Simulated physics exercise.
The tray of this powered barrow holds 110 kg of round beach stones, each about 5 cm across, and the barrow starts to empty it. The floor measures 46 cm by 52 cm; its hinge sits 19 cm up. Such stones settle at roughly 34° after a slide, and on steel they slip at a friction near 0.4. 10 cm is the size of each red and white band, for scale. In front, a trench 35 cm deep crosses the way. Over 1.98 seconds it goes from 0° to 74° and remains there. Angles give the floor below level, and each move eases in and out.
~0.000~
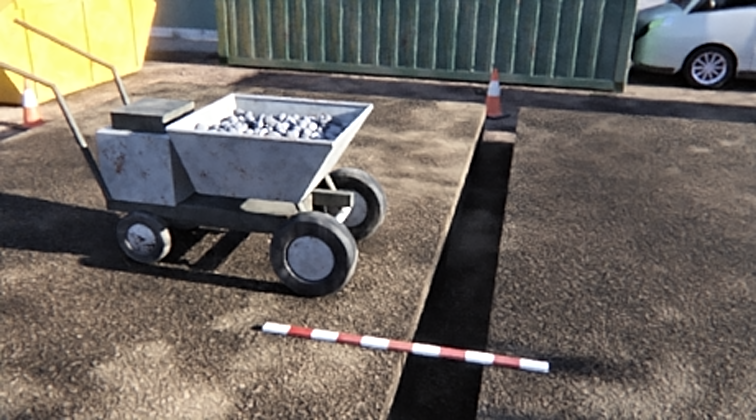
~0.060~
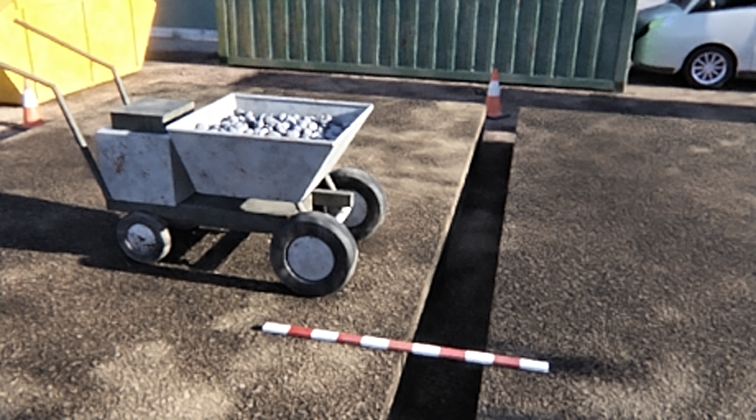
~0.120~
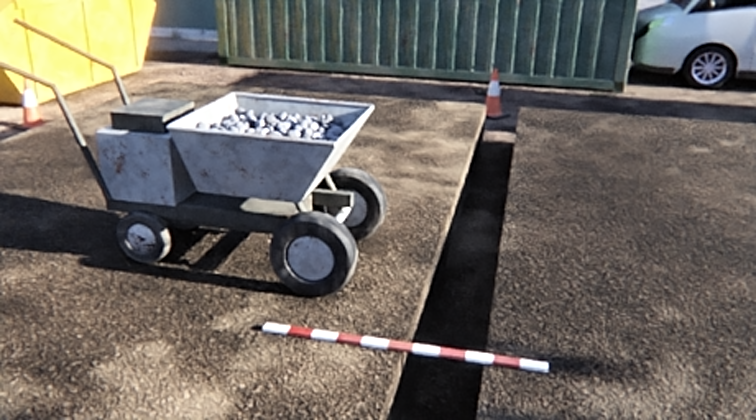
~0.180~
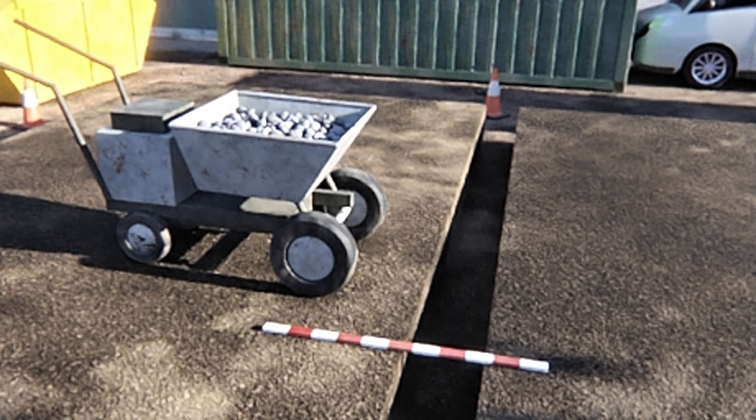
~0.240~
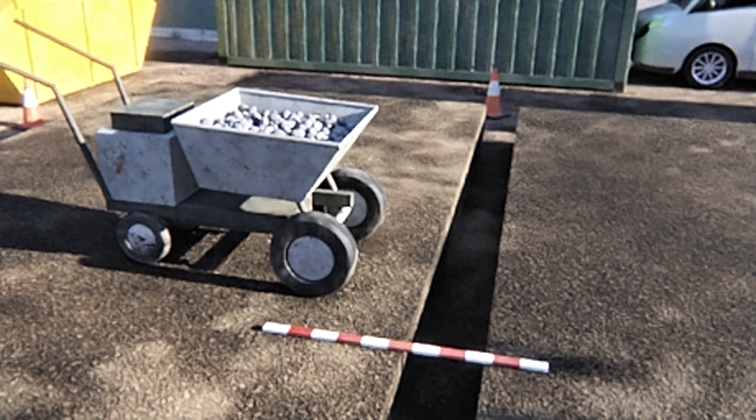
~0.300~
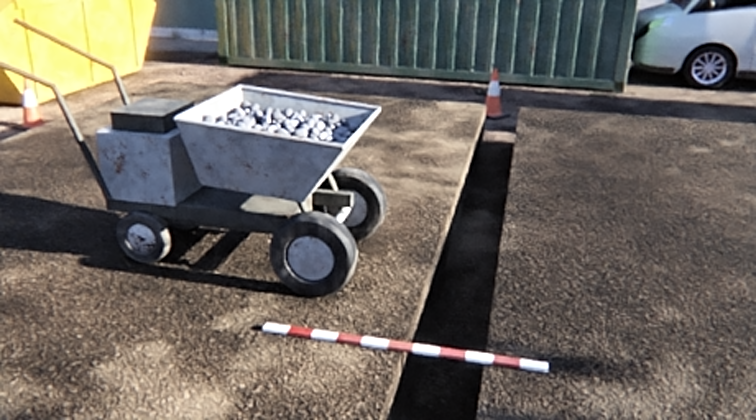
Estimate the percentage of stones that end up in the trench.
Roughly 78 per cent.
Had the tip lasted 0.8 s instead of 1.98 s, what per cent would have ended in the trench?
Near 55 per cent.
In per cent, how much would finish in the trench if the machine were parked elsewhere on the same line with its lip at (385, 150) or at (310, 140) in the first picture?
Roughly 25 per cent, then 100 per cent.
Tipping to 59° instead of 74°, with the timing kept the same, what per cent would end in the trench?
I'd expect around 55 in a hundred.
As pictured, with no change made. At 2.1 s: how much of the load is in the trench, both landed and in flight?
Roughly 40% by that time.
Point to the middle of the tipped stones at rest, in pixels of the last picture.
I'd put it close to (470, 329).
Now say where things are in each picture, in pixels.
In the first picture, the tray is at 0°, its lip at (334, 144); the top of the load is at (286, 125).
The second picture shows lip at (334, 144), floor tilted 0°, highest stones at (286, 125); the stones move at 0.1 m/s on average.
In the third picture, the tray is at 1°, its lip at (336, 145); the top of the load is at (287, 124); the stones move at 0.1 m/s on average.
The fourth picture shows lip at (338, 145), floor tilted 2°, highest stones at (289, 123); the stones move at 0.2 m/s on average.
In the fifth picture, the tray is at 3°, its lip at (340, 146); the top of the load is at (280, 122); the stones move at 0.2 m/s on average.
In the sixth picture, the tray is at 5°, its lip at (344, 147); the top of the load is at (272, 117); the stones move at 0.2 m/s on average.
After 1.5 s the floor is at 62°; 99 % in the tray, 1 % in the trench; the foremost stones are at (452, 234).
After 2.1 s the floor is at 74°; 46 % in the tray, 39 % in the trench, 16 % past the trench; the foremost stones are at (591, 297).
After 2.4 s the floor is at 74°; 19 % in the tray, 59 % in the trench, 22 % past the trench; the foremost stones are at (643, 284).
After 4.4 s the floor is at 74°; 0 % in the tray, 78 % in the trench, 22 % past the trench; the foremost stones are at (661, 285).
